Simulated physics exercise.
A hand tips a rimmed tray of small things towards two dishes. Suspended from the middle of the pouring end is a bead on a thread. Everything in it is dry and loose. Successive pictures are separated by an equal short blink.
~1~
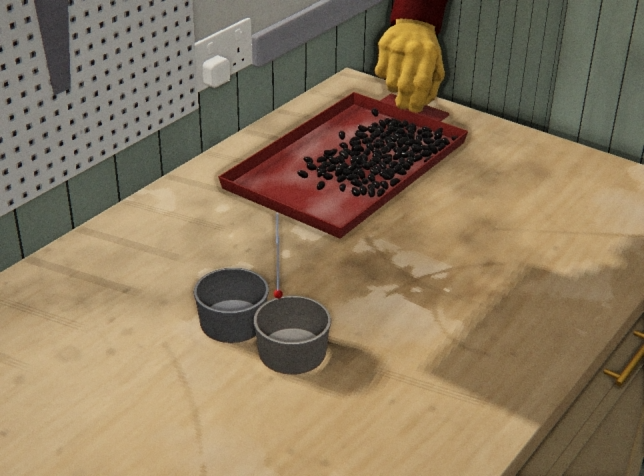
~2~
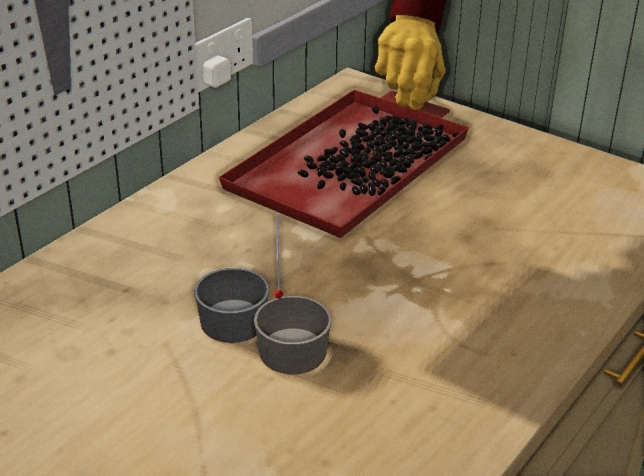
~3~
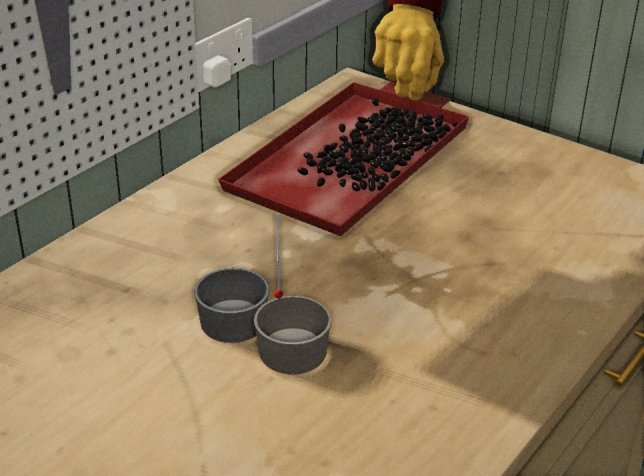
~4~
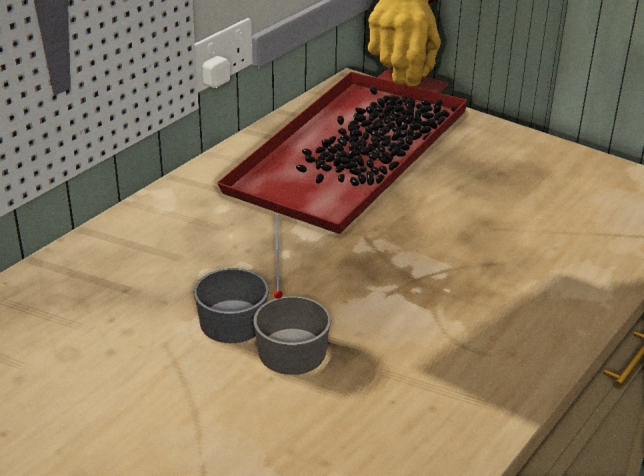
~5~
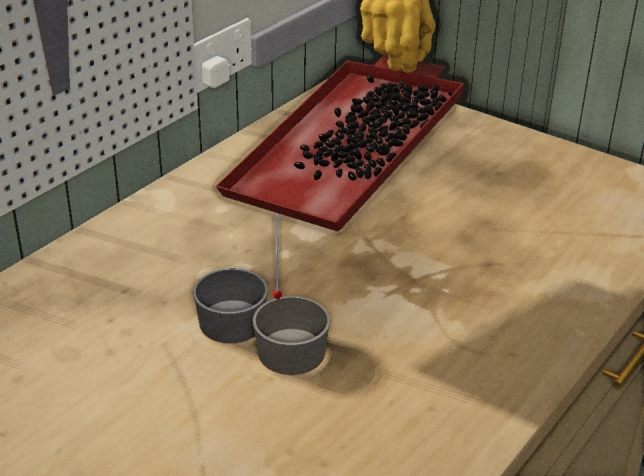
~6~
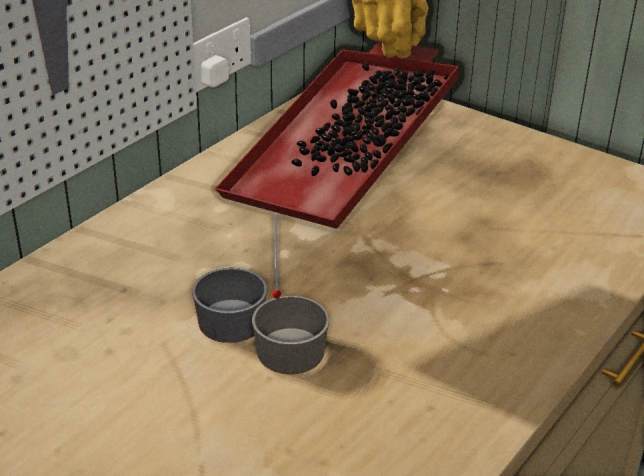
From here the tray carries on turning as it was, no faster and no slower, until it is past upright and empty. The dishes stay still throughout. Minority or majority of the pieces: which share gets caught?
Looks like the dishes end up with the bulk of it in the end.
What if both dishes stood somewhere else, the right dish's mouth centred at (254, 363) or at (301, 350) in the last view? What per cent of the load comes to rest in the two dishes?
Trial 1 near 10 percent, trial 2 near 30 percent.
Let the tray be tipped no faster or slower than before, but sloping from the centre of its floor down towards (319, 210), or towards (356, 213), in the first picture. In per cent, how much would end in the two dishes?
Somewhere close to 20 % the first time, 20 % the second.
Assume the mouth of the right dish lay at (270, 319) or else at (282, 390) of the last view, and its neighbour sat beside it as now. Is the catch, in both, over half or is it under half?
In the first position a majority, in the second a minority.
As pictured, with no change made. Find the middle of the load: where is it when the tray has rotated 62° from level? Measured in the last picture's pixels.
Somewhere about pixel (258, 171).
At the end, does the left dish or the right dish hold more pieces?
Looking at the end state, it is the left-side one.
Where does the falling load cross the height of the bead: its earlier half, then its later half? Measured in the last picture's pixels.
First near (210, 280), later near (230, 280).
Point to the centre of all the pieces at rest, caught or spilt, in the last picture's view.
I'd put the middle somewhere around (224, 315).
Soon after the last picture, tray tipped steeply; nearly all on the tray; a stray few in the left dish; a small part in the air.
A little later, tray tipped right over; about two thirds on the tray; a small part in the left dish; a small part outside both; a stray few in the air.
Later still, tray tipped past a quarter turn; about two thirds in the left dish; about a quarter outside both.
At rest, tray tipped past a quarter turn; none in the right dish; about two thirds in the left dish; about a quarter outside both.
